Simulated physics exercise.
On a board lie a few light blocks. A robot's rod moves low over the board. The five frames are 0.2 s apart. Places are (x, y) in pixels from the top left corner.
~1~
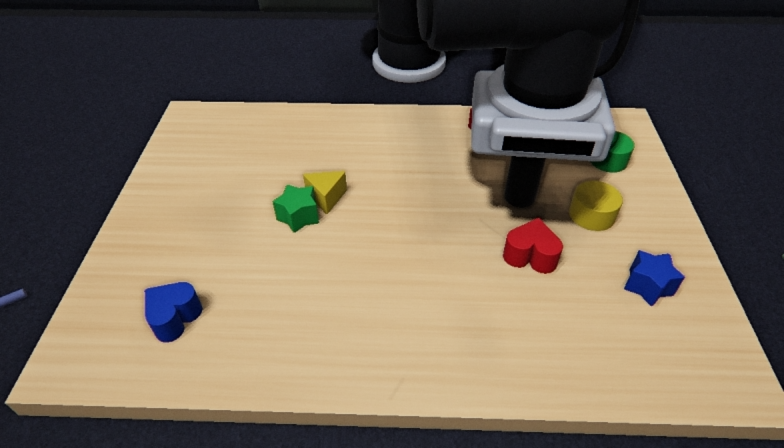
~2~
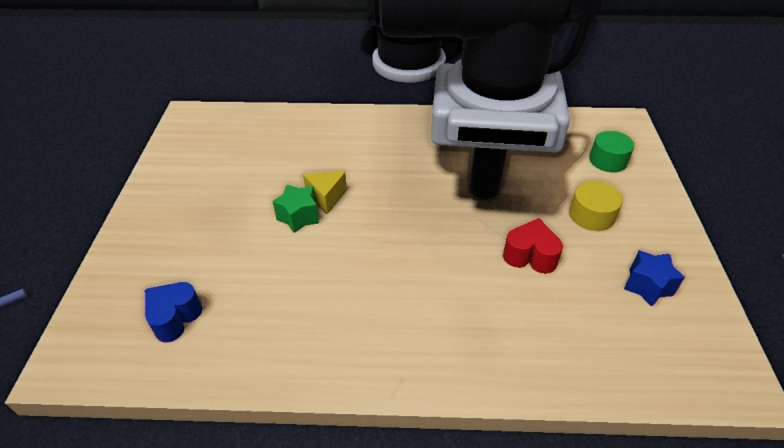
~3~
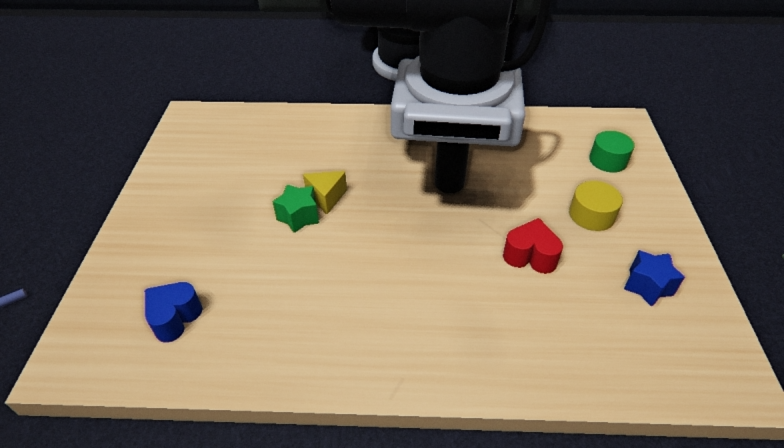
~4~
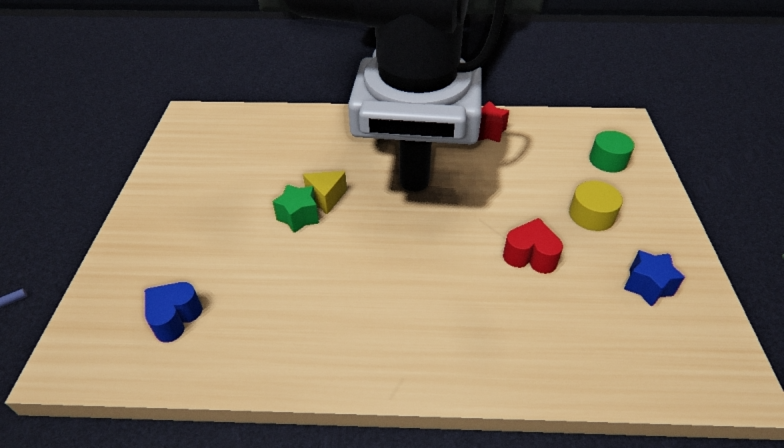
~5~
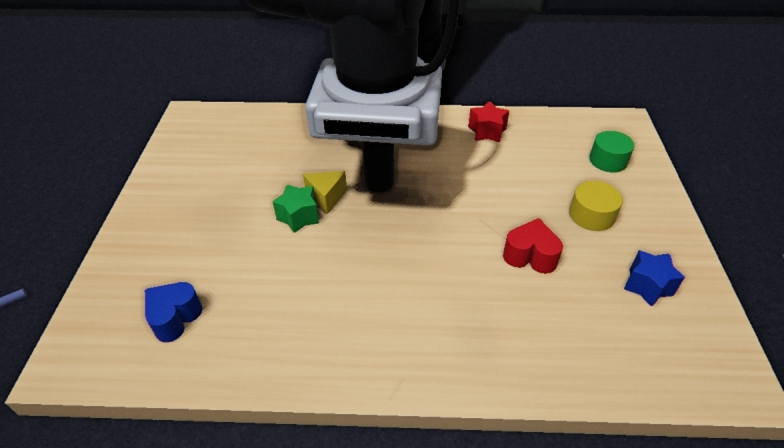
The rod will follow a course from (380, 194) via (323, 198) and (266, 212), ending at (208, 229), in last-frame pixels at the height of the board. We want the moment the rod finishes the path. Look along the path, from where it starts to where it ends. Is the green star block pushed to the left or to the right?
It shifts leftward.
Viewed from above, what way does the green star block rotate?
That block twists counter-clockwise.
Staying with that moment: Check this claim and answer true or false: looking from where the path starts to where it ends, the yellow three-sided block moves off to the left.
The statement is incorrect.
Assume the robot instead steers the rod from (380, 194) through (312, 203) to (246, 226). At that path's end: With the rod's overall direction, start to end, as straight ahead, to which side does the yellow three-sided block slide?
It gets pushed right.
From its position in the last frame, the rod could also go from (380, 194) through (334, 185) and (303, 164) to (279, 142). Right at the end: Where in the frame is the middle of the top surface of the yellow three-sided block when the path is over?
(299, 174)
What follows on the original path. One third of the way, rod (321, 189); green star block (286, 203), turned 20° anticlockwise; yellow three-sided block (292, 177), turned 30° anticlockwise.
Two thirds of the way, rod (263, 202); green star block (265, 214), turned 95° anticlockwise; yellow three-sided block (243, 180), turned 20° clockwise.
At the end, rod (204, 220); green star block (262, 216), turned 110° anticlockwise; yellow three-sided block (239, 179), turned 35° clockwise.
